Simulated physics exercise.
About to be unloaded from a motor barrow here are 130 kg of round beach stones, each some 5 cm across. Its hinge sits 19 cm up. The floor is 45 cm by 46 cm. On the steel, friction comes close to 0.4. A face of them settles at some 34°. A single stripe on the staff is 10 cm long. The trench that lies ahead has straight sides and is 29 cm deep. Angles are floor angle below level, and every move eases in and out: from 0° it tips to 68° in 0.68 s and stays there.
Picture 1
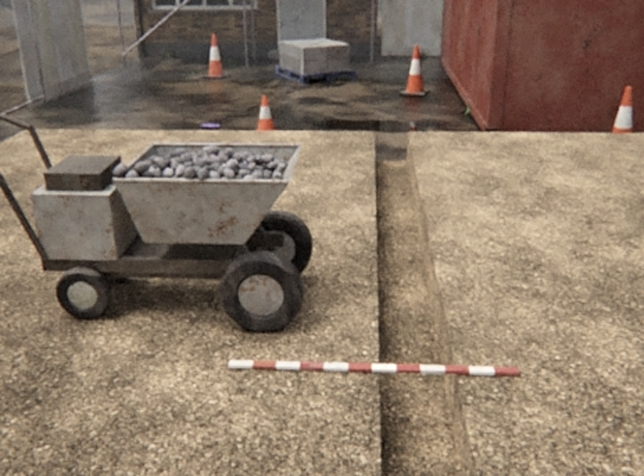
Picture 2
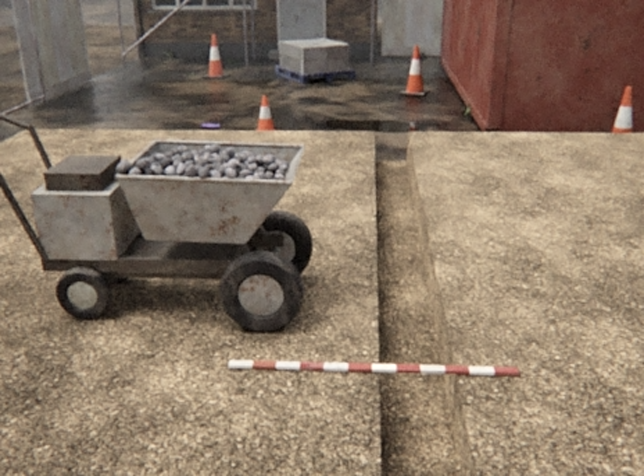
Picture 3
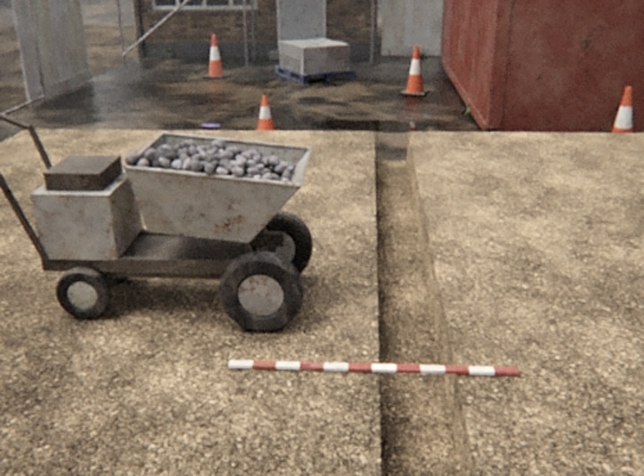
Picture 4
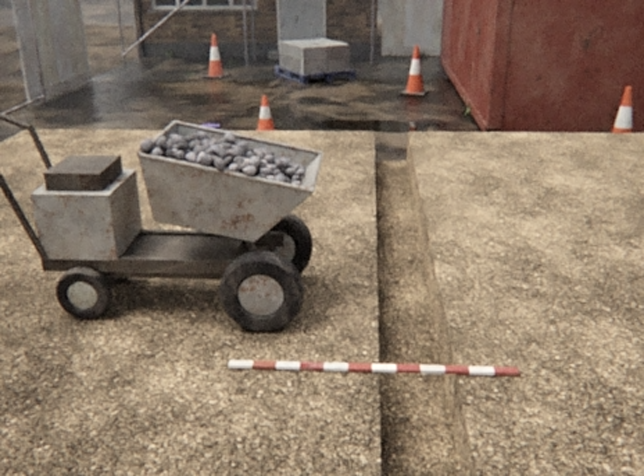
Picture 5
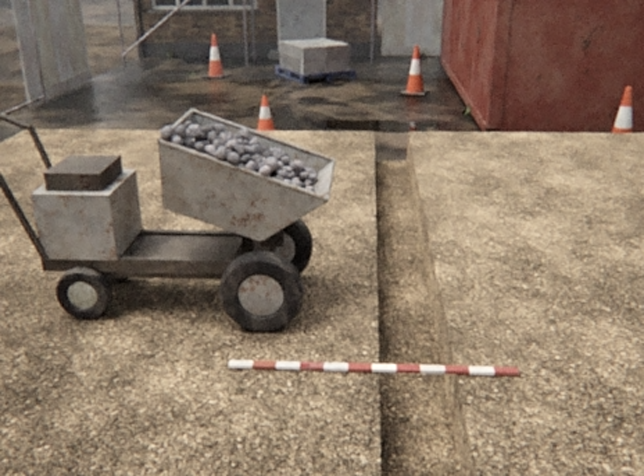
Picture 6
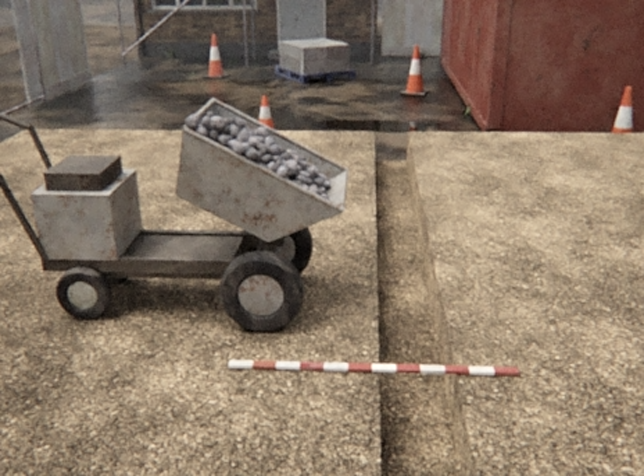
In a gravel yard with traffic cones and a red container behind, a motor barrow loaded with round grey stones stands left of a narrow trench, its skip level. The skip begins to tilt slowly, then its rear rises more steeply, slanting the heaped stones down toward the right while the barrow stays still.
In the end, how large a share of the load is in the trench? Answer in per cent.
A share of roughly 62 %.
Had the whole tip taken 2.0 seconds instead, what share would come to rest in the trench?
Then some 90 per cent would.
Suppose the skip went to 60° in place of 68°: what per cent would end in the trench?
I'd expect around 50 in a hundred.
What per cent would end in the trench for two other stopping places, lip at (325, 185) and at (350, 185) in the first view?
I'd expect some 35 per cent, then some 20.
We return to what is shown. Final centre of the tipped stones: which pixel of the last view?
I'd point somewhere around (429, 334).
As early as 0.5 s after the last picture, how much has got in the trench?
Around 30 per cent of it.
Then, 0.2 s after the last picture the floor is at 57°, 100 % in the skip; the foremost stones are at (373, 228).
Then, 0.5 s after the last picture the floor is at 68°, 66 % in the skip, 28 % in the trench, 6 % past the trench; the foremost stones are at (467, 297).
Then, 0.8 s after the last picture the floor is at 68°, 24 % in the skip, 38 % in the trench, 38 % past the trench; the foremost stones are at (637, 325).
Then, 2.8 s after the last picture the floor is at 68°, 0 % in the skip, 62 % in the trench, 38 % past the trench; the foremost stones are past the picture's edge.
